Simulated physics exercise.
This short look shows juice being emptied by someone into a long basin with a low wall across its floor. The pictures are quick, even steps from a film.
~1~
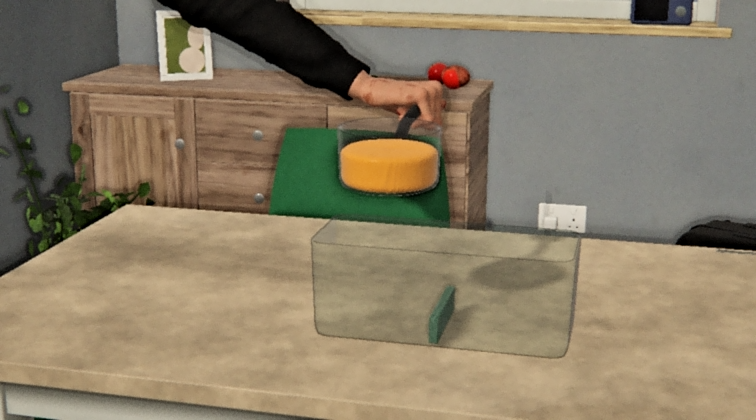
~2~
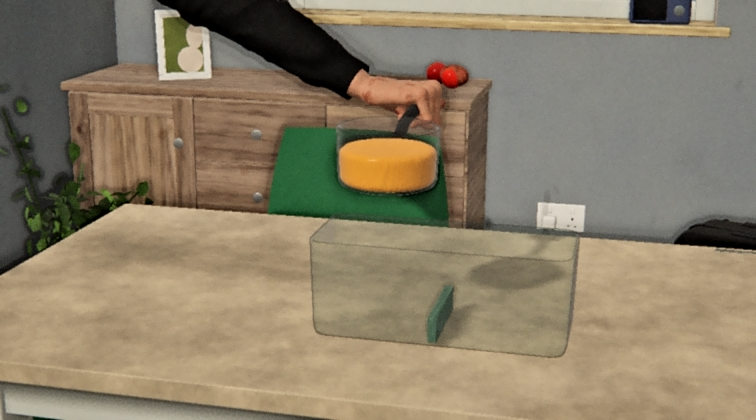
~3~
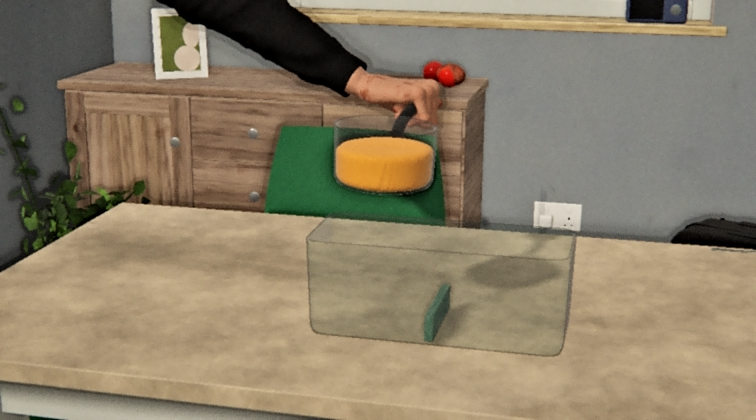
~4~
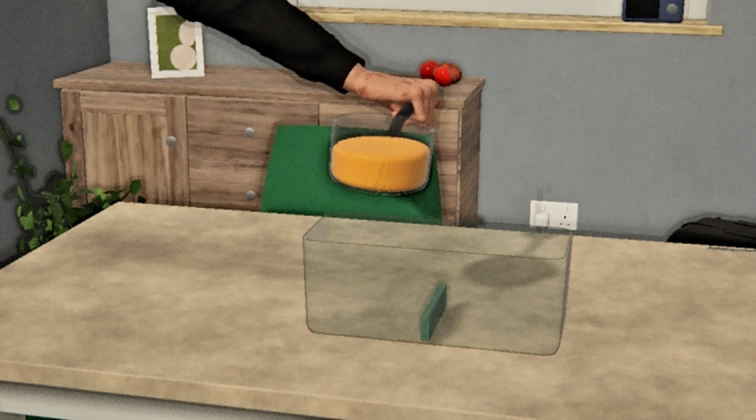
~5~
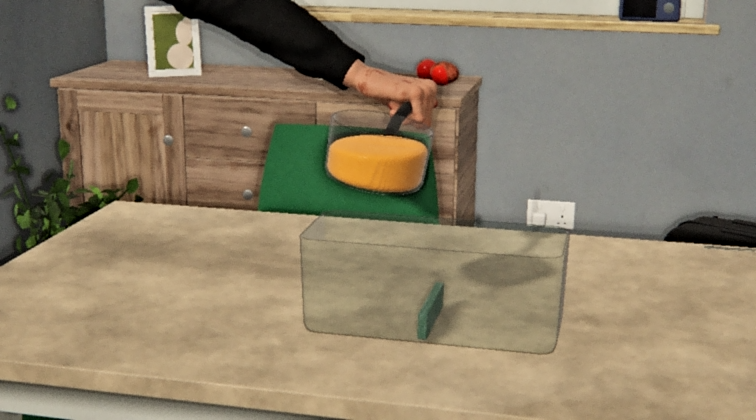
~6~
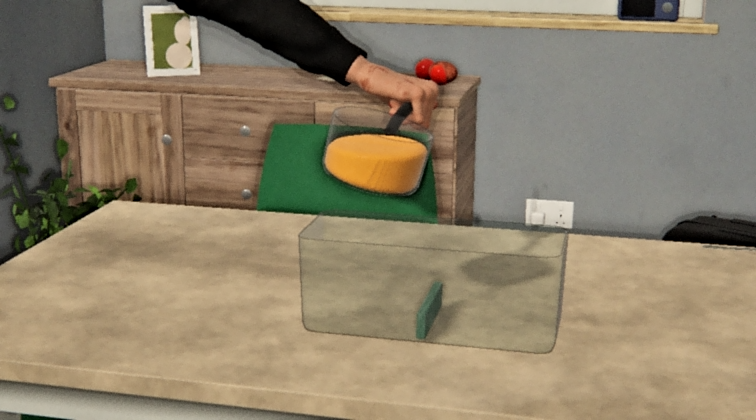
Above a clear basin on a table, a hand slowly tilts a pot of orange juice.
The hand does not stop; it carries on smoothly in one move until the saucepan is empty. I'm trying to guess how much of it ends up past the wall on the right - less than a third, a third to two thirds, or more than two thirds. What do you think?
The share right of the wall is left bigger than two thirds.
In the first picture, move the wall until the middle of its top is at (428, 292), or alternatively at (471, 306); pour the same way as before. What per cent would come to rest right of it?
First try 95 per cent, second try 50 per cent.
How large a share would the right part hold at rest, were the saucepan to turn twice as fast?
Roughly 60 percent.
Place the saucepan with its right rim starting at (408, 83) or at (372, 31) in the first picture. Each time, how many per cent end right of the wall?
You'd get around 60 per cent and then around 20 per cent.
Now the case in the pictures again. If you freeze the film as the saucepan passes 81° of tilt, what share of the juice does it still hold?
Roughly 55 %.
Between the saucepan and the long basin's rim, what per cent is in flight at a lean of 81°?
Some 30 per cent, I'd say.
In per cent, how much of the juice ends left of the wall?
20 %.
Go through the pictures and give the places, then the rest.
In the first picture, it leans 0°; its right rim is at (440, 132); the juice meets the walls at (344, 146) and (437, 151); the long basin's rim runs from (323, 229) to (578, 248); the wall's top is at (443, 303).
In the second picture, it leans 1°; its right rim is at (439, 131); the juice meets the walls at (343, 145) and (437, 151).
In the third picture, it leans 2°; its right rim is at (436, 132); the juice meets the walls at (339, 144) and (434, 150).
In the fourth picture, it leans 5°; its right rim is at (433, 134); the juice meets the walls at (336, 143) and (430, 150).
In the fifth picture, it leans 9°; its right rim is at (432, 137); the juice meets the walls at (333, 142) and (428, 150).
In the sixth picture, it leans 14°; its right rim is at (432, 141); the juice meets the walls at (331, 142) and (427, 150).
A moment on, the saucepan is tipped on its side and 56 per cent is still to pour, 0 is left of the wall and 13 right of it.
Next, the saucepan is tipped right over and 6 per cent is still to pour, 15 is left of the wall and 74 right of it.
Then the saucepan is tipped right over and 0 per cent is still to pour, 22 is left of the wall and 78 right of it.
Later the saucepan is tipped right over and 0 per cent is still to pour, 22 is left of the wall and 78 right of it.
Finally, 22 per cent lies left of the wall, 78 right of it and 0 outside.
